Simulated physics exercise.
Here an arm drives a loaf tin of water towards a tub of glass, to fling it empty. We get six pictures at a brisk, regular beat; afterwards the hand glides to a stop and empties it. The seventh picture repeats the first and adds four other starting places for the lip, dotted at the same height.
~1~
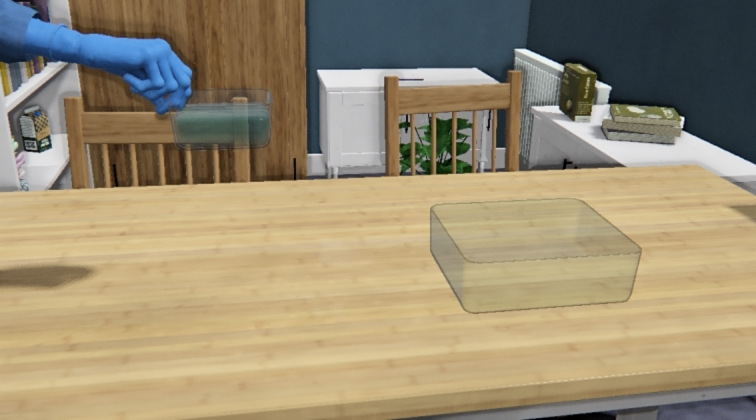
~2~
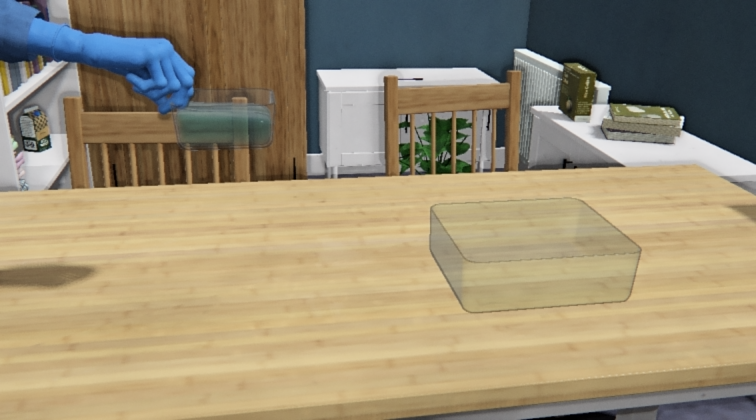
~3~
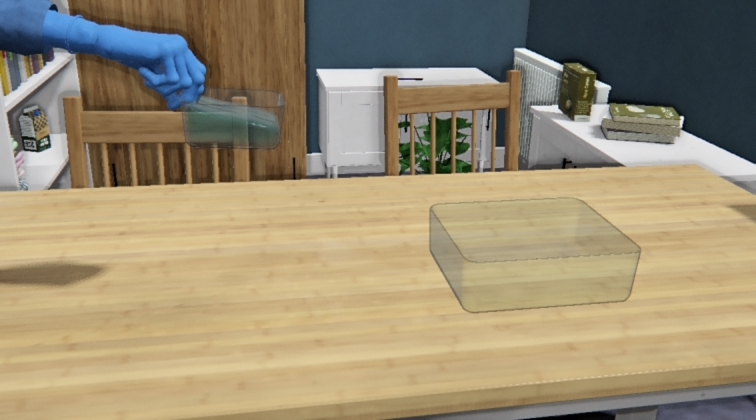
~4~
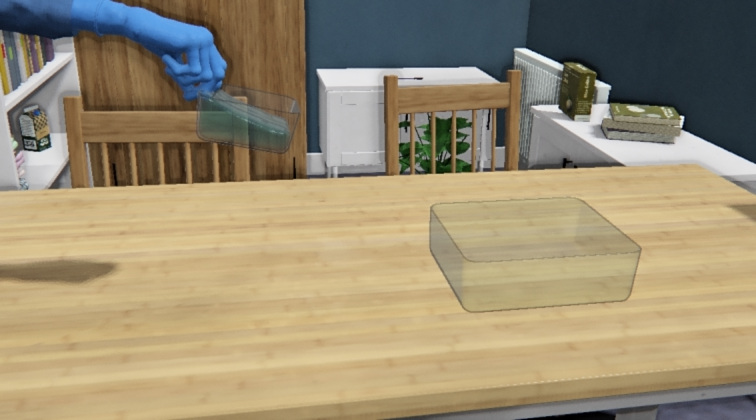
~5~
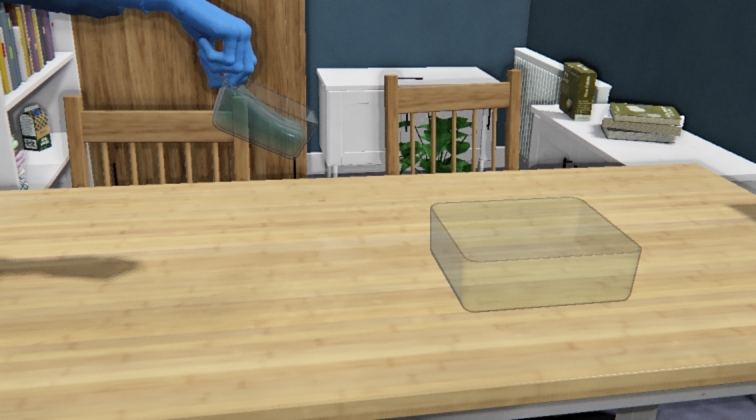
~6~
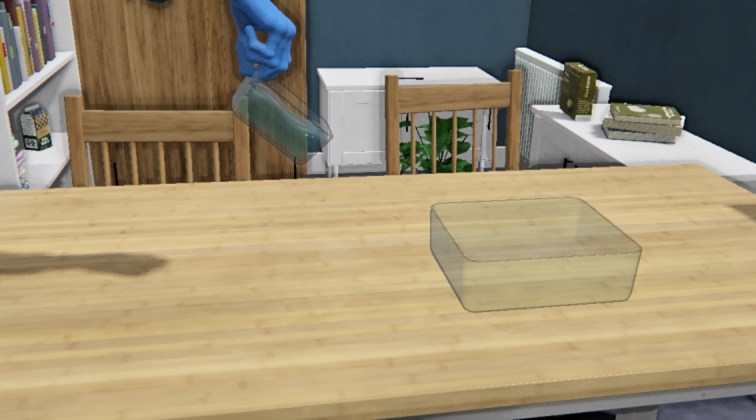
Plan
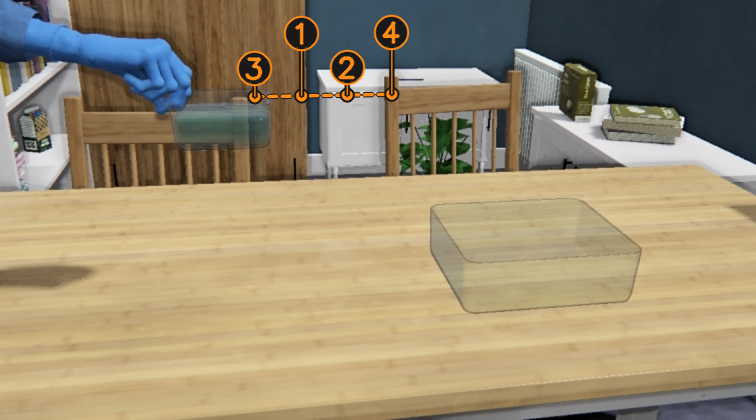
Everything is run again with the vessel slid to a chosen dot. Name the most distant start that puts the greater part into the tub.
Use place 1.
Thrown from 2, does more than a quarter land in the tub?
Yes, clearly.
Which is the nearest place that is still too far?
It is 3.
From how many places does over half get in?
Three of the four.
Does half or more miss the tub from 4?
No, not at all.
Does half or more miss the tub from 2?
No, not at all.
On the marked copy, 1 at (301, 95); 2 at (347, 95); 3 at (254, 96); 4 at (391, 94).
If 1 is chosen, about 72 % lands in the tub, 18 % falls short and 11 % goes beside or beyond.
If 2 is chosen, about 79 % lands in the tub, 5 % falls short and 16 % goes beside or beyond.
If 3 is chosen, about 17 % lands in the tub, 77 % falls short and 6 % goes beside or beyond.
If 4 is chosen, about 80 % lands in the tub, 5 % falls short and 15 % goes beside or beyond.
